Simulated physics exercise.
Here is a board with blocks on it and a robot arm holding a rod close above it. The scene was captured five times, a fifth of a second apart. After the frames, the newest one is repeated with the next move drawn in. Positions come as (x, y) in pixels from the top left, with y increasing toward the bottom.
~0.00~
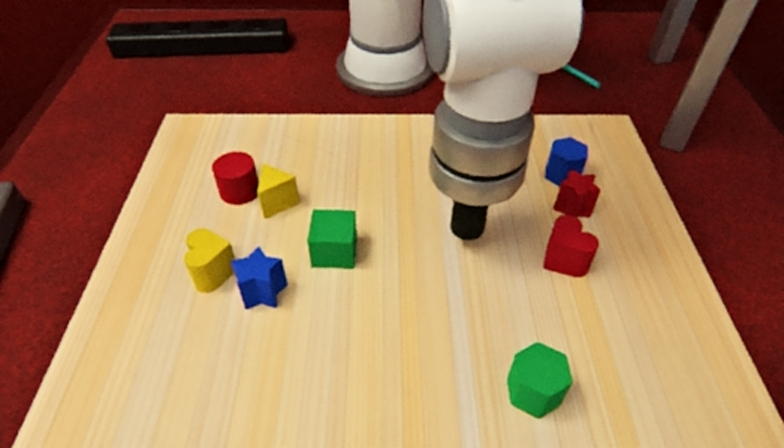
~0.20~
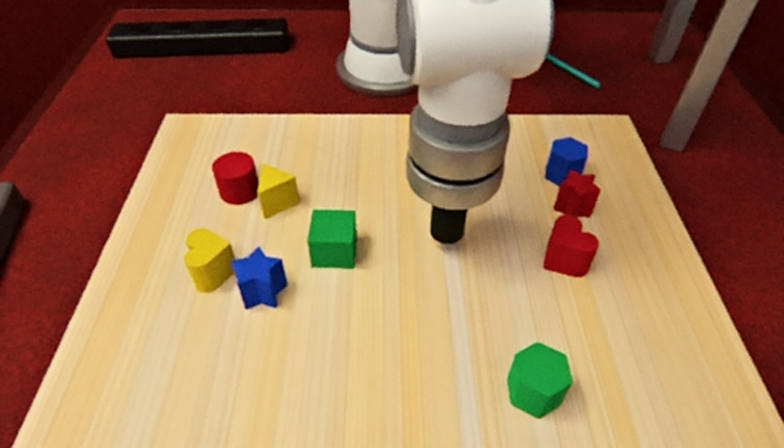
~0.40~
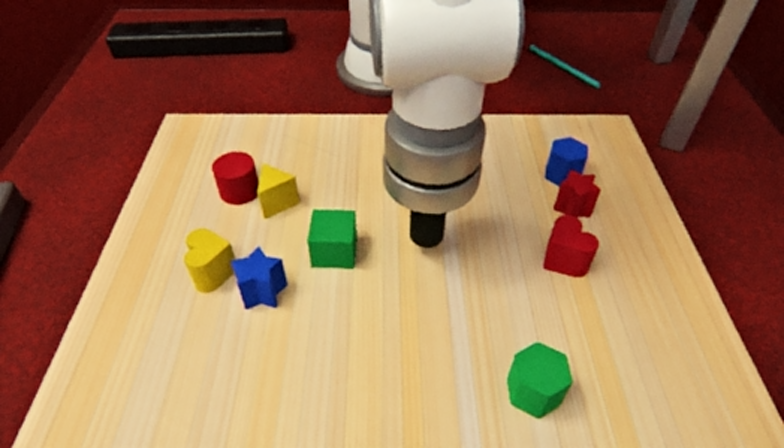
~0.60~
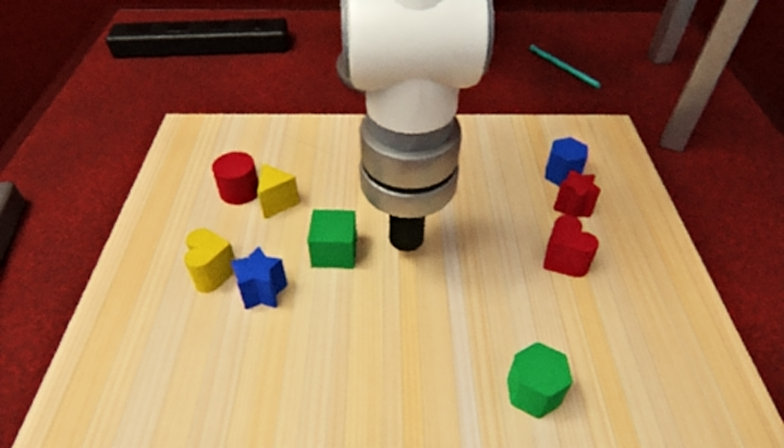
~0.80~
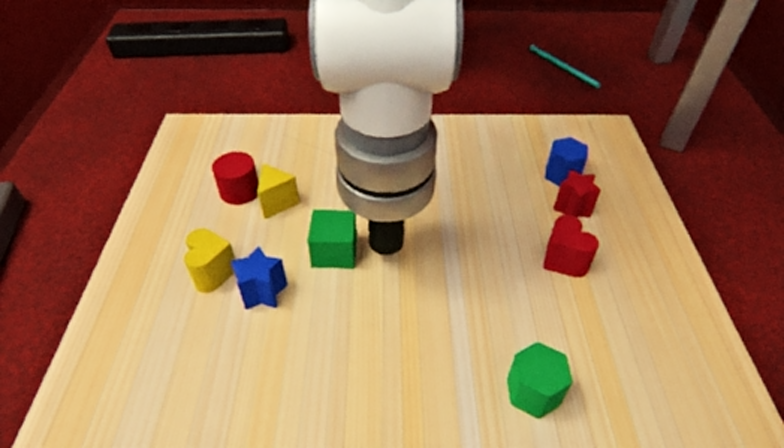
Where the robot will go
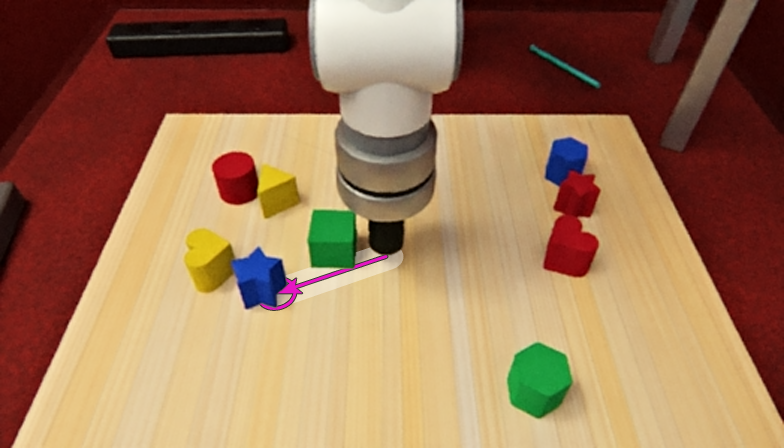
The clip opens on a wooden board scattered with red, yellow, blue and green blocks, with a robot arm holding a short black rod over the area right of the green square block. The arm then moves the rod steadily left until it is close beside that block, while all the blocks stay still.
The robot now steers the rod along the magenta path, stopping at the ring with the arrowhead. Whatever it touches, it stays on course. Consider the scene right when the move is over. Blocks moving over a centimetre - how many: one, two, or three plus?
There will be two blocks that move more than 1 cm.
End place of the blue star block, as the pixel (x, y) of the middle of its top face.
So, by the moment the path ends, you'll find the top centre of the blue star block at (224, 274).
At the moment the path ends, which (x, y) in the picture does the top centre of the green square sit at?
Most likely (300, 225).
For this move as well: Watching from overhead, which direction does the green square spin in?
I'd predict that, seen from above, the green square rotates clockwise.
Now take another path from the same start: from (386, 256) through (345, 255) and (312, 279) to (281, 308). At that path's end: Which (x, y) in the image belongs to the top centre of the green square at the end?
Its top middle will sit at (284, 227).
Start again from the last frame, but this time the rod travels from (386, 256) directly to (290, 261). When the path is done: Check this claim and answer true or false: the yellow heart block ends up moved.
The claim does not hold.
The line goes from (386, 256) to (277, 293).
What follows on the original path. One third of the way, rod (350, 254); green square (316, 225), turned 30° clockwise.
Two thirds of the way, rod (312, 267); green square (301, 225), turned 60° clockwise.
At the end, rod (273, 280); yellow heart block unmoved; blue star block (224, 274); green square (300, 225), turned 65° clockwise.
